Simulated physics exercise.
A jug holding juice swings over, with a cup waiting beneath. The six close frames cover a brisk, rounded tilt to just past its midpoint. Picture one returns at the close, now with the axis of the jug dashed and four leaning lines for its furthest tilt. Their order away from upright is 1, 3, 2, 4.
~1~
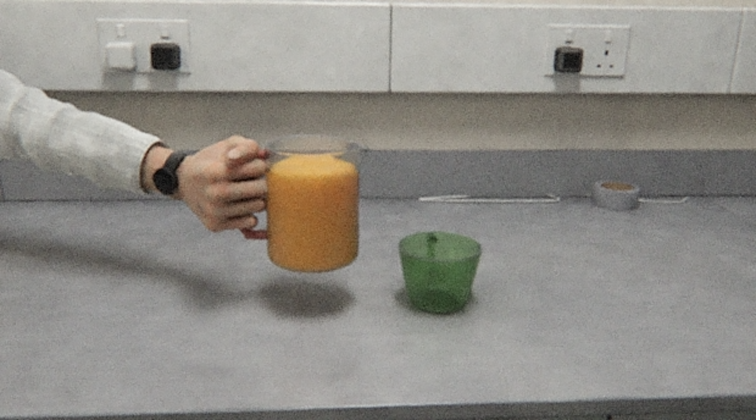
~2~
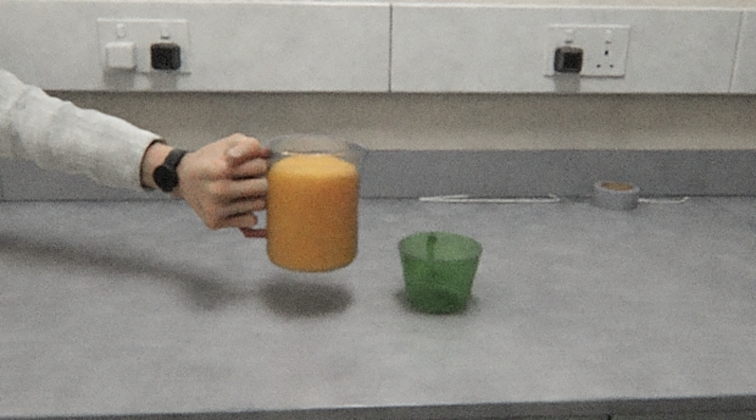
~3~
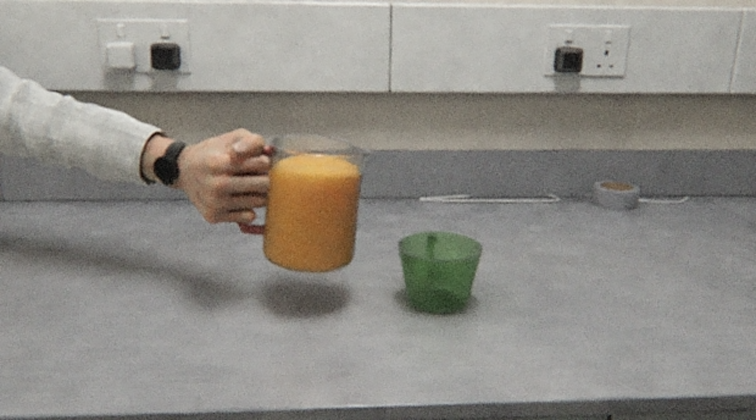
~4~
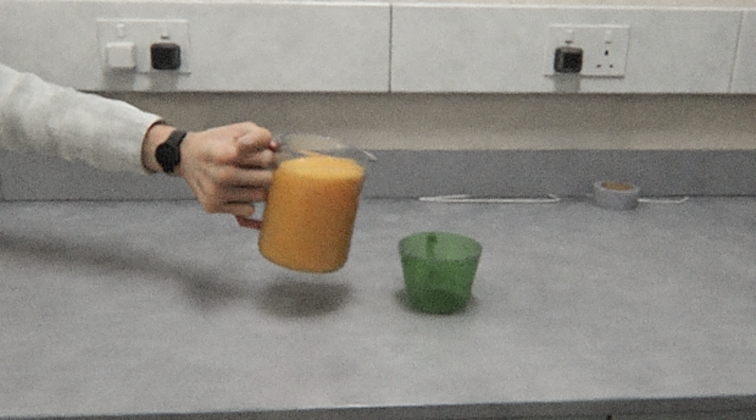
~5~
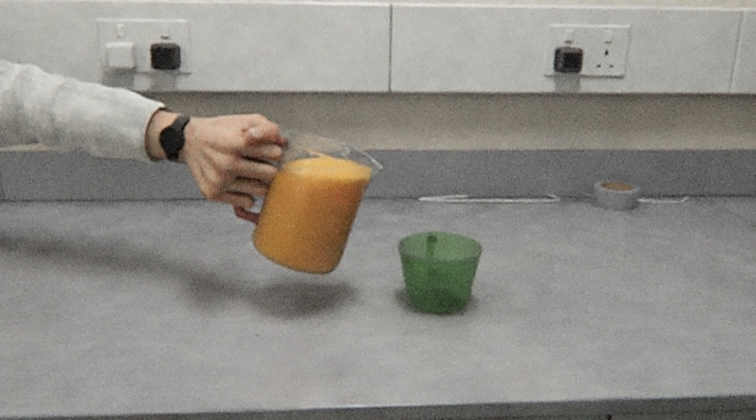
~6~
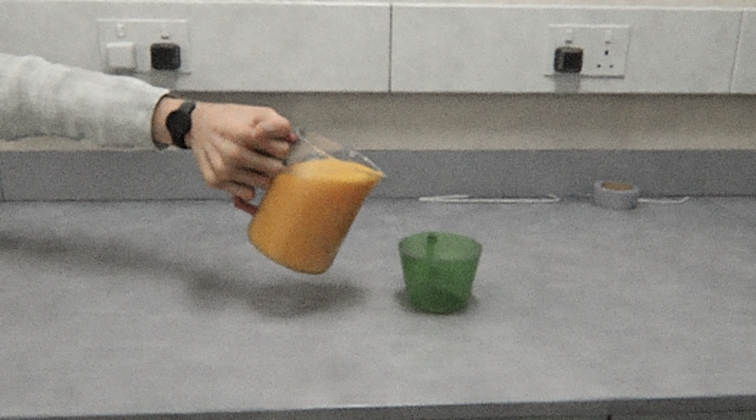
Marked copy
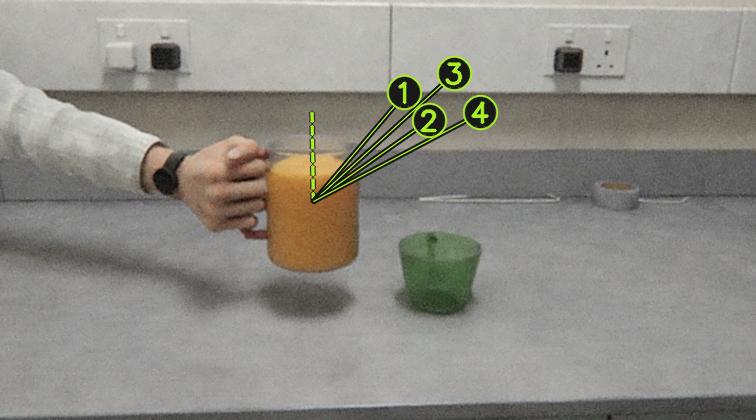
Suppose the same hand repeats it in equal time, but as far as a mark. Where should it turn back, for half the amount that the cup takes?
Go for 2.
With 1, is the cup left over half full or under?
Under half.
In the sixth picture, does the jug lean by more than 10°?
Yes.
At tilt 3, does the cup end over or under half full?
Under half.
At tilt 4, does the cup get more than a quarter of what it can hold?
Yes.
In lime, 1 at (394, 106); 2 at (415, 130); 3 at (442, 84); 4 at (465, 120).
Choosing 1, the cup ends with about 18 % of what it can hold.
Choosing 2, the cup ends with about 50 % of what it can hold.
Choosing 3, the cup ends with about 32 % of what it can hold.
Choosing 4, the cup ends with about 70 % of what it can hold.
